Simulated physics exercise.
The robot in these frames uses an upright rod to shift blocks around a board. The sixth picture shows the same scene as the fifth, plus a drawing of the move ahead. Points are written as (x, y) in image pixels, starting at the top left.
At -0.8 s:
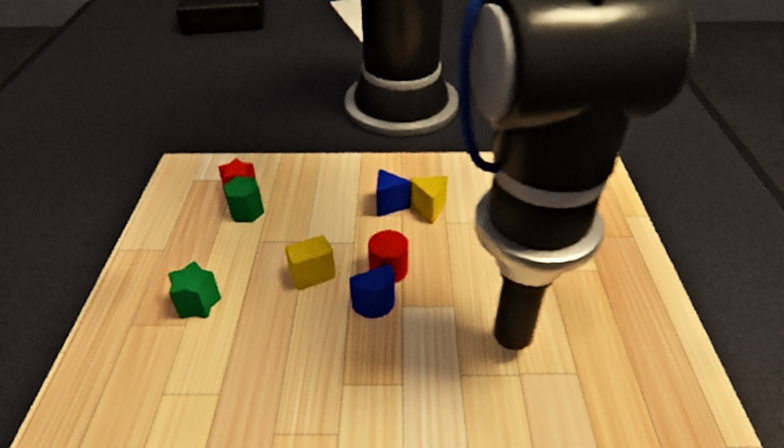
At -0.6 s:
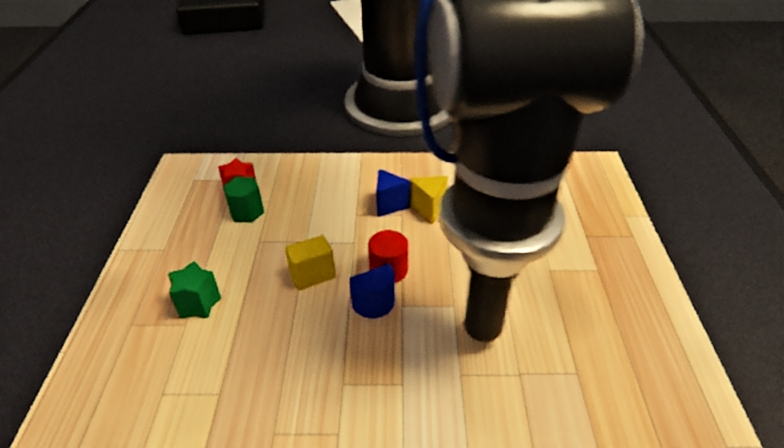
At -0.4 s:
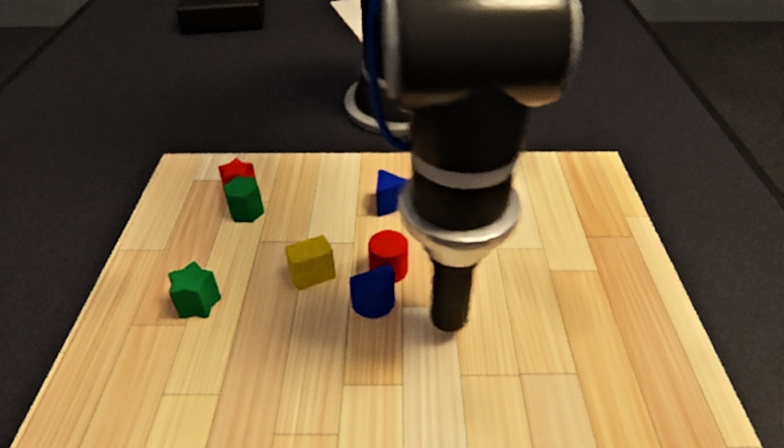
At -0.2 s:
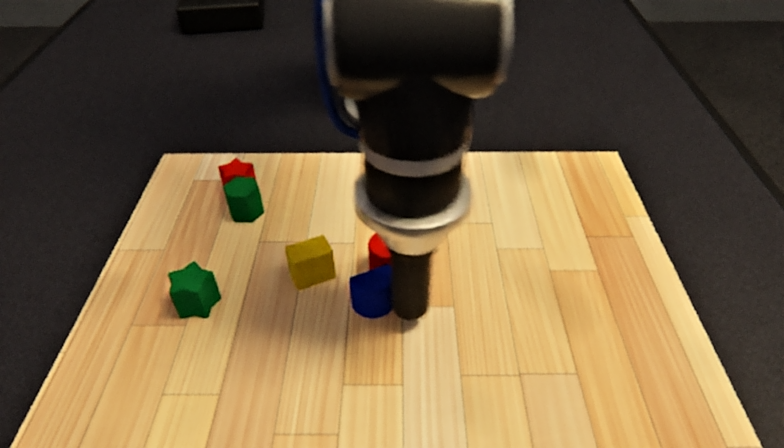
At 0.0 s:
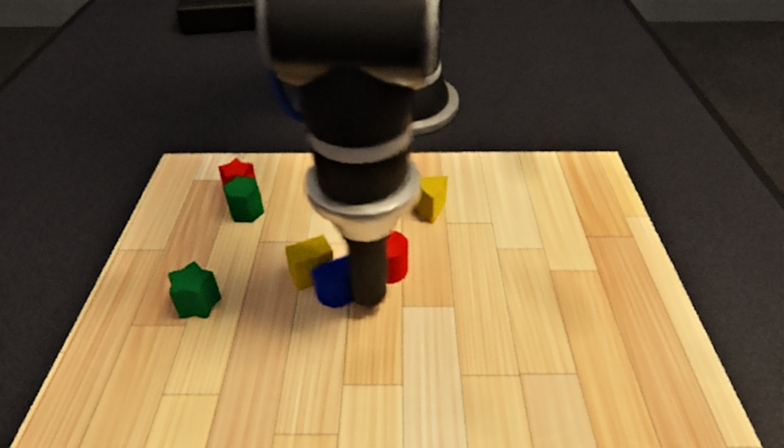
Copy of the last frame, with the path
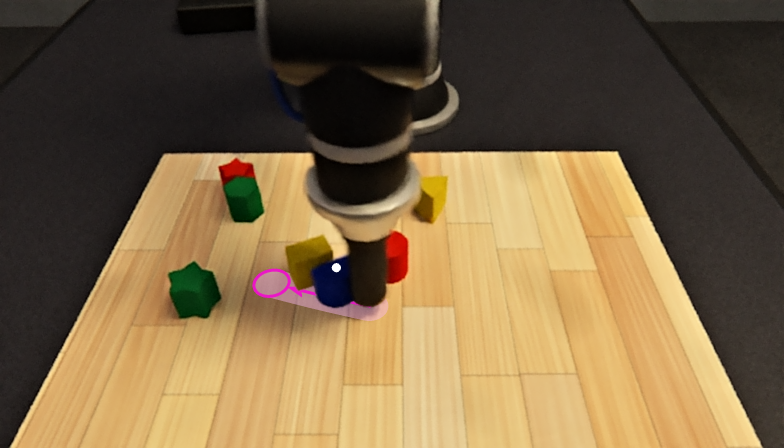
On a wooden board scattered with coloured blocks, a black robot arm swept its upright rod leftward, met the blue half-round block and pushed it left from beside the red disc toward the yellow block.
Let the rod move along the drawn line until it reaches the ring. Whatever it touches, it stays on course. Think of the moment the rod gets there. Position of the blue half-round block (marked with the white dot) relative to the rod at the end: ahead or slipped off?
Final position: Ahead.
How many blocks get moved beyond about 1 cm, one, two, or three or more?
Two will move.
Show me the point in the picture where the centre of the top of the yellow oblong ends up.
The middle of the upper face of the yellow oblong will lie at about (279, 223) in the picture.
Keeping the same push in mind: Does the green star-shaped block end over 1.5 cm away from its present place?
No, I don't think so.
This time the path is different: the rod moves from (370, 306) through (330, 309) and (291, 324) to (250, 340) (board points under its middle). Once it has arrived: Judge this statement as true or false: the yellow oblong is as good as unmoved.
False
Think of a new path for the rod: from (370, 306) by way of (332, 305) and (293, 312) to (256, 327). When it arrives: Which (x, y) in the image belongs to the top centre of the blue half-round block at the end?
Top centre: (273, 260).
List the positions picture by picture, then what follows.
In the first picture, lower end of the rod (513, 335), tops of blocks, green star-shaped block (188, 277), yellow oblong (309, 248), blue half-round block (374, 278), red disc (388, 243).
In the second picture, rod (483, 328), blocks as before.
In the third picture, rod (449, 318), blocks as before.
In the fourth picture, rod (411, 307), blocks as before.
In the fifth picture, rod (369, 294), green star-shaped block (188, 277), yellow oblong (309, 248), blue half-round block (336, 268), red disc (388, 243).
The drawn path runs from (370, 306) to (272, 283); the dot is on the blue half-round block.
On the path given first. One third of the way, rod (333, 287); yellow oblong (295, 240); blue half-round block (303, 257), turned 15° clockwise.
Two thirds of the way, rod (301, 279); yellow oblong (281, 228), turned 35° clockwise; blue half-round block (276, 246), turned 40° clockwise.
At the end, rod (269, 271); green star-shaped block not moved; yellow oblong (279, 223), turned 50° clockwise; blue half-round block (250, 235), turned 60° clockwise; red disc not moved.
